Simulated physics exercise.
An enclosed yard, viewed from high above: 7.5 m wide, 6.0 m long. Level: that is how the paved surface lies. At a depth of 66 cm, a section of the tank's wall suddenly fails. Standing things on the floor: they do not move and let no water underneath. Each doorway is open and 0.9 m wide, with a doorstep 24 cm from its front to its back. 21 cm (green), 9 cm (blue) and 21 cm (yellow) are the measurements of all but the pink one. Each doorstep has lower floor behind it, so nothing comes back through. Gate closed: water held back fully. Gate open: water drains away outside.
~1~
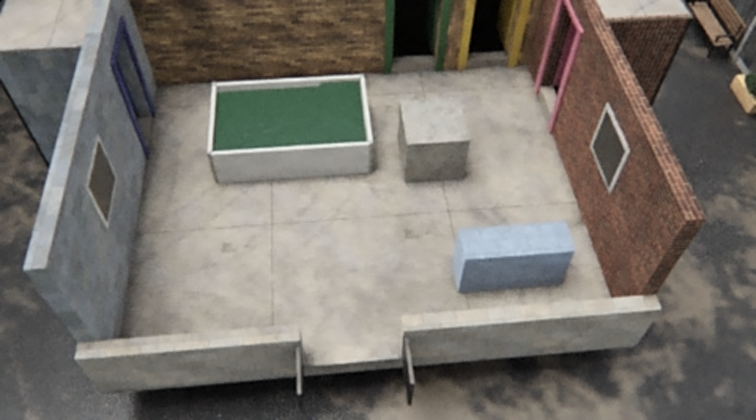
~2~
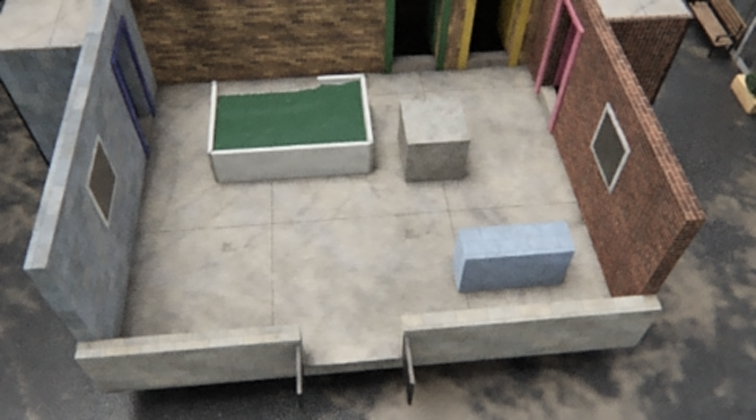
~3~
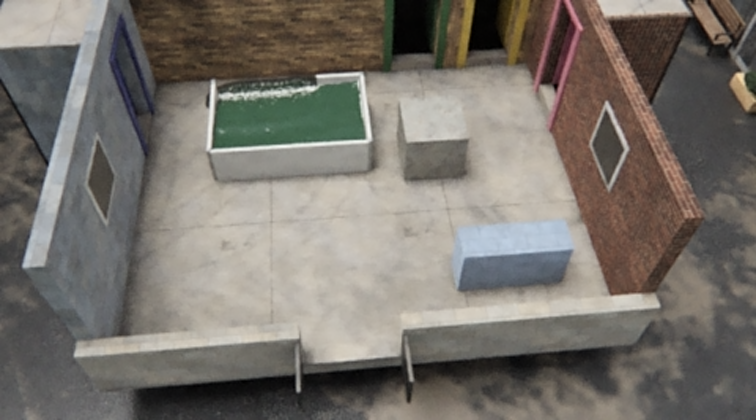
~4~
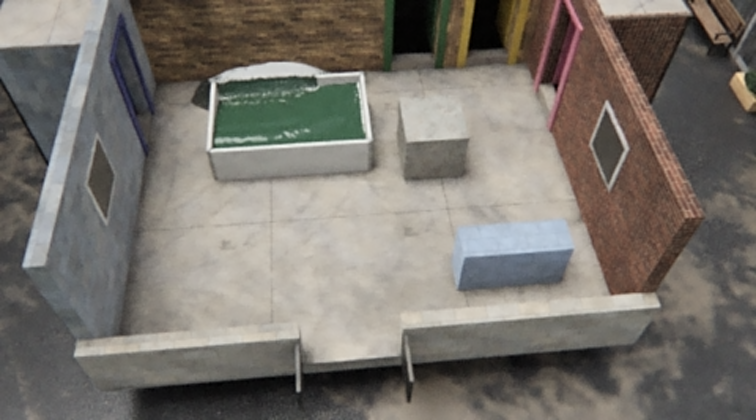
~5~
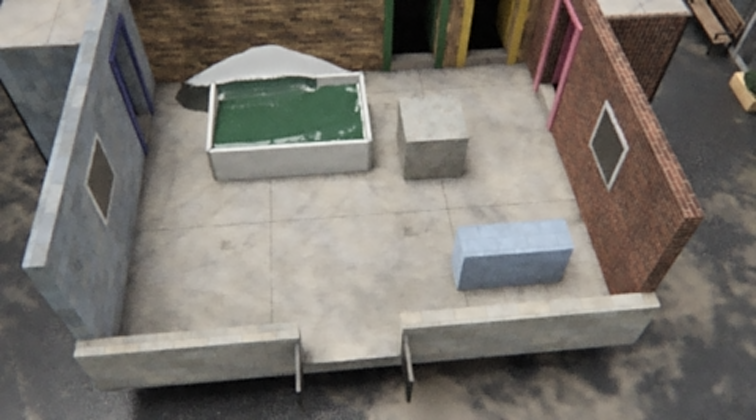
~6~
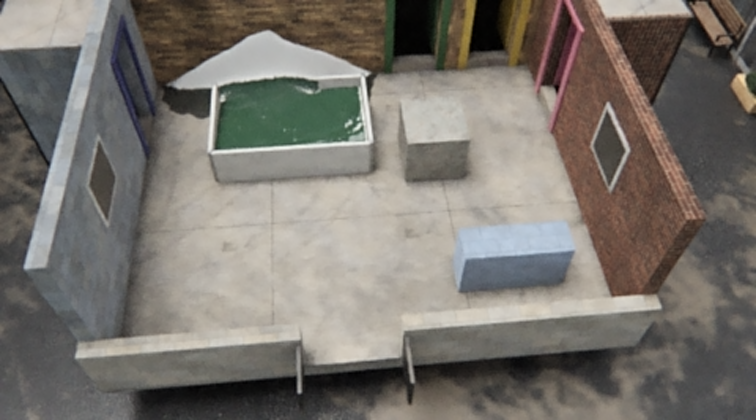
At the start, a white-walled tank of still green water sits in a walled yard beside a grey block, with a pale blue block nearer the front. The water dips and churns along the tank's far side, then a pale sheet spreads out behind it, widening across the floor toward the back wall.
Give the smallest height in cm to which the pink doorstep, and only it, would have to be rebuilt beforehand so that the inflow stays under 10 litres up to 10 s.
Roughly 17 cm.
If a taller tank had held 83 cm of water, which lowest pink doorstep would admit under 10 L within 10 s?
It would take a step of about 22 cm.
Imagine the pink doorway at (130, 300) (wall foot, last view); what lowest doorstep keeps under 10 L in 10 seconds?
Around 8.5 cm would do it.
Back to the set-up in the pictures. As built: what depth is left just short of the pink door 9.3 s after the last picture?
Depth: Near 8.0 cm.
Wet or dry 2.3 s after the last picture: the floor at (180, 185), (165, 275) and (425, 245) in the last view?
So the three spots come out swamped, swamped, spared, in that order.
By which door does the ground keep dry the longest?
Pink.
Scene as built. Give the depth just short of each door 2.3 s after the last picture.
Door by door in centimetres - pink 18, green 7, blue 18, yellow 7.
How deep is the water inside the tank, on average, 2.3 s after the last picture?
The mean depth is roughly 26 cm.
Then, 0.7 s after the last picture water covers 15 % of the floor, deepest (56 cm) near (158, 87); it has not reached the pink door.
Then, 2.3 s after the last picture water covers 45 % of the floor, deepest (30 cm) near (167, 86); 18 cm at the pink door, 0 litres in over its 24 cm doorstep.
Then, 9.3 s after the last picture water covers 100 % of the floor, deepest (13 cm) near (603, 324); 8 cm at the pink door, 0 litres in over its 24 cm doorstep.
At the pink door as built, the water peaked near 25 cm, 1.9 s after the last picture.
With a doorstep of 13.5 cm, 28 litres would have come in within the 10 s; with 18.5 cm, 5 litres. So under 10 litres takes about 17 cm.
